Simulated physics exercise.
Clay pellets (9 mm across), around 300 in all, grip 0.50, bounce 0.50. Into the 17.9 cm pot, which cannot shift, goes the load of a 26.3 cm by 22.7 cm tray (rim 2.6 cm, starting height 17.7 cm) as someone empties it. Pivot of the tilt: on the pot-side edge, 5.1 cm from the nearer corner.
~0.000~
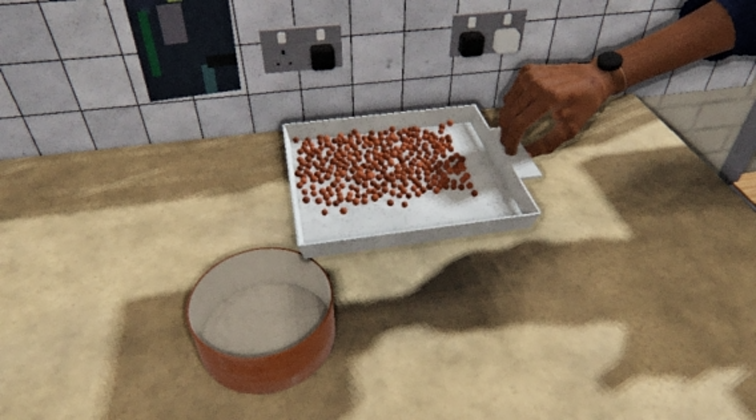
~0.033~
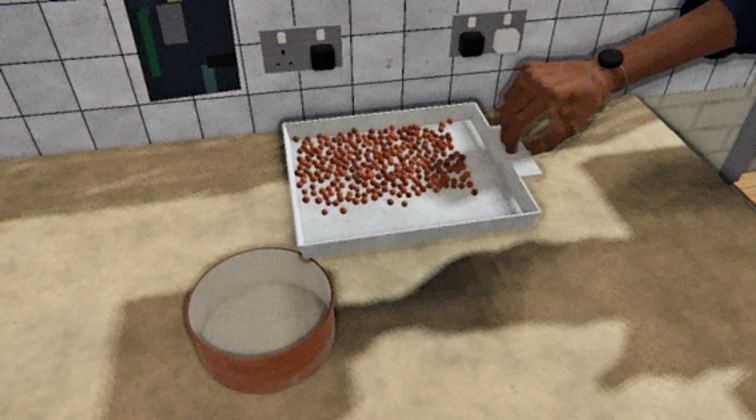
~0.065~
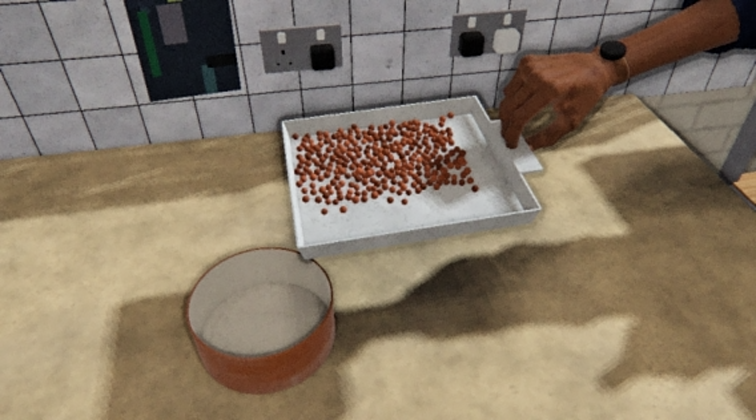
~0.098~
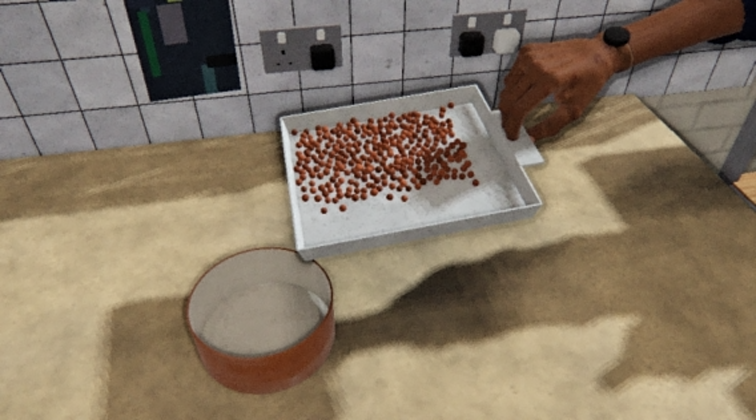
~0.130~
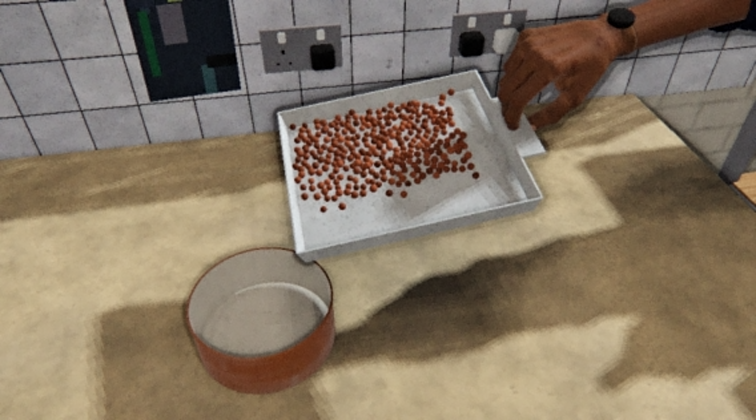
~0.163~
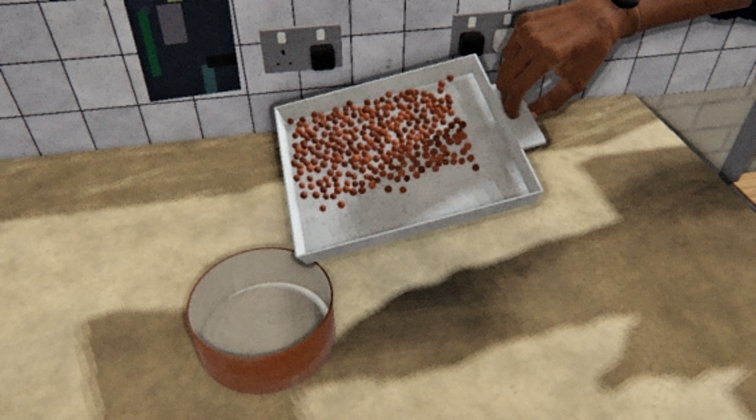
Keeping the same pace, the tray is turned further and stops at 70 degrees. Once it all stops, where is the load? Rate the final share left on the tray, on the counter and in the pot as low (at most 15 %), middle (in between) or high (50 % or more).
Tray - middle; counter - middle; pot - middle.
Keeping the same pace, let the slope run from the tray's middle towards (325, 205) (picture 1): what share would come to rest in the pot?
I'd estimate about 40 %.
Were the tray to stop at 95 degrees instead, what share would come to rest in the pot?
In that case it comes to about 65 in a hundred.
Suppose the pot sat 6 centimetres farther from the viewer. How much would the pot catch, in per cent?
Around 0 per cent.
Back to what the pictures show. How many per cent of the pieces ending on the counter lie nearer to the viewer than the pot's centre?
100 %.
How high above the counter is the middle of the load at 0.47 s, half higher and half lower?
Height: Around 26 cm.
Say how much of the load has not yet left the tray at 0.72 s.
Load share: Around 45%.
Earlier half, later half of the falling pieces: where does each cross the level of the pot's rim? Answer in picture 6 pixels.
I'd mark about (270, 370) for the first half and about (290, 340) for the second.
After 0.35 s, tilt 45 degrees; the tray holds 100 %, the pot 0 %.
Then, at 0.47 s, tilt 63 degrees; the tray holds 100 %, the pot 0 %.
Then, at 0.72 s, tilt 70 degrees; the tray holds 45 %, the pot 15 %.
In the end, at 1.7 s, tray 35 %, counter 35 %, pot 35 %.
